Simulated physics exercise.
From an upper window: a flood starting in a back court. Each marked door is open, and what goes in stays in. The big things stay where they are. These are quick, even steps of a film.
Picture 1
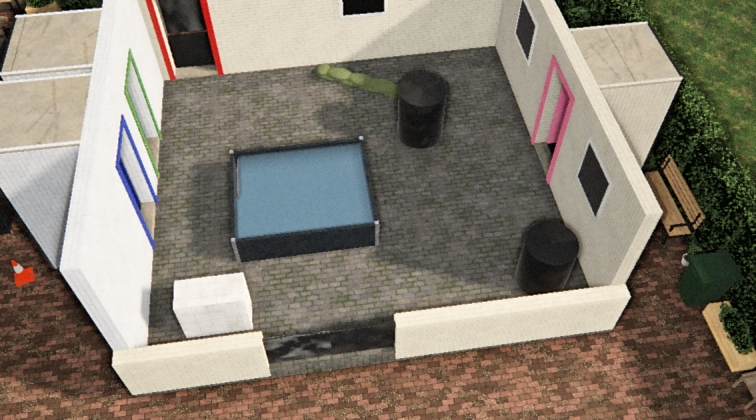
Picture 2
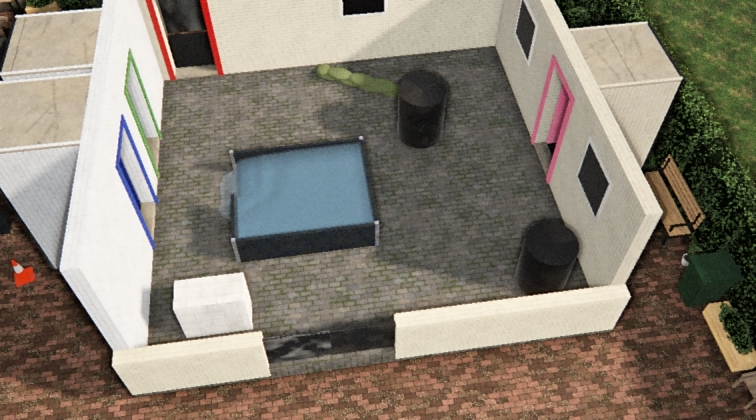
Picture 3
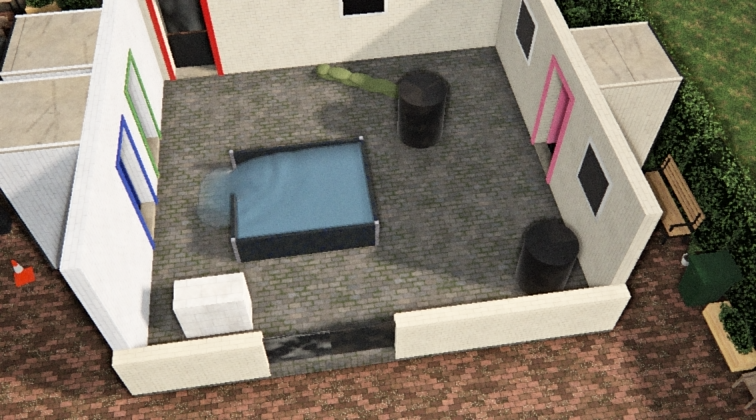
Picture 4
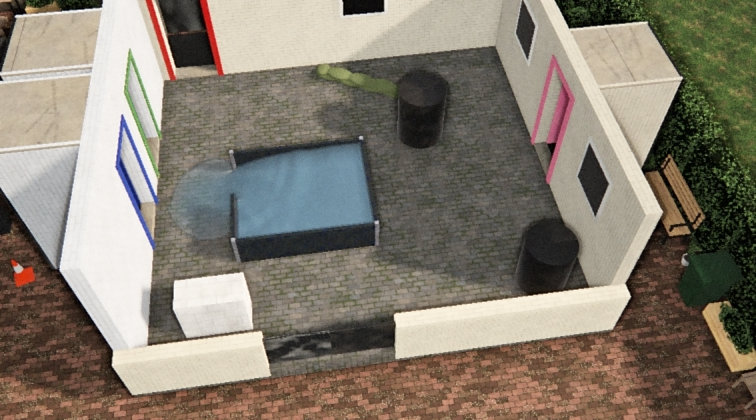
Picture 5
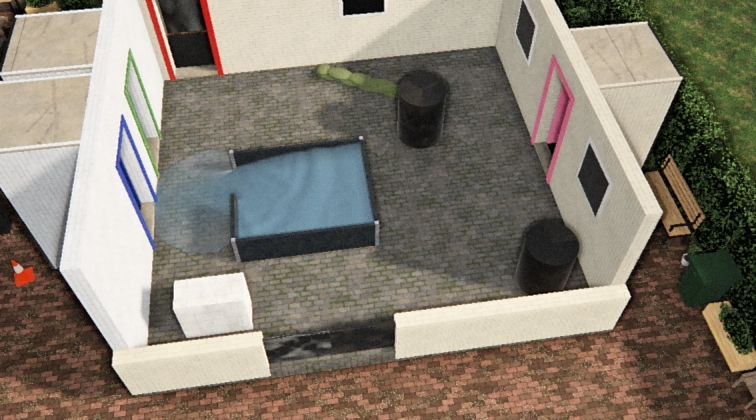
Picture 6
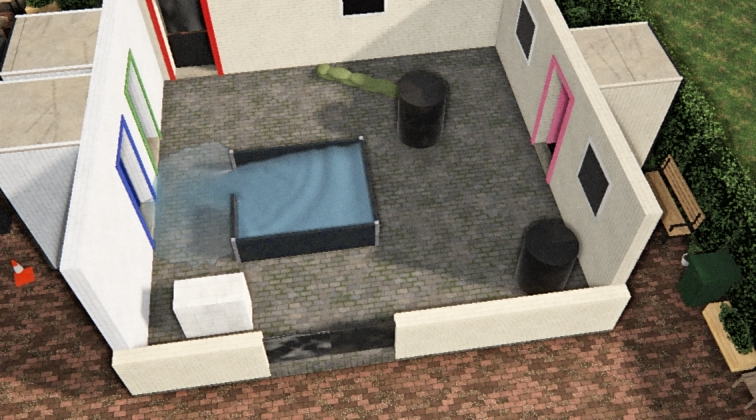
We see a walled, paved courtyard from above, with a rectangular tank of blue water; water pours out through the tank's left side and spreads leftward across the paving to the wall with the blue-framed opening.
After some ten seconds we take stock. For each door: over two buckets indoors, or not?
One by one: The red door floods; the blue door floods; the green door floods; the pink door holds within the limit.
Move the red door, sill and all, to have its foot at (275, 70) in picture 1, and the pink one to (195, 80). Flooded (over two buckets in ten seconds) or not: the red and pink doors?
My reading: The red door holds, the pink door passes that mark.
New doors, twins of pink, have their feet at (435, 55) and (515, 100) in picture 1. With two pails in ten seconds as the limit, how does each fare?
In that order: Holds, stays under.
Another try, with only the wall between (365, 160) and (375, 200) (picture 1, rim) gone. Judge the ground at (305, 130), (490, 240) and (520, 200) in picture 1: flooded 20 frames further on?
In that order: Dry, under water, wet.
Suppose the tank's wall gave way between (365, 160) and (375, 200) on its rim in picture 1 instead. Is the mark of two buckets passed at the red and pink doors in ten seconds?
One by one: Red holds; pink goes over.
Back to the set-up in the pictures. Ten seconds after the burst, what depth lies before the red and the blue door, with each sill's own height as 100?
Near 70 and 80 in a hundred.
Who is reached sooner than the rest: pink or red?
First comes the door marked red.
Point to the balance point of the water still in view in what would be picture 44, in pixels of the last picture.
Roughly at (263, 195).
A moment on, water covers 10 % of the floor; the red door not reached, the blue door over two buckets in, the green door under two buckets in, the pink door not reached.
Next, water covers 15 % of the floor; the red door wet at the sill, nothing in, the blue door far over two buckets in, the green door over two buckets in, the pink door not reached.
Then, water covers 25 % of the floor; the red door over two buckets in, the blue door far over two buckets in, the green door far over two buckets in, the pink door not reached.
Later, water covers 50 % of the floor; the red door over two buckets in, the blue door far over two buckets in, the green door far over two buckets in, the pink door not reached.
In the end, water covers 75 % of the floor; the red door over two buckets in, the blue door far over two buckets in, the green door far over two buckets in, the pink door not reached.
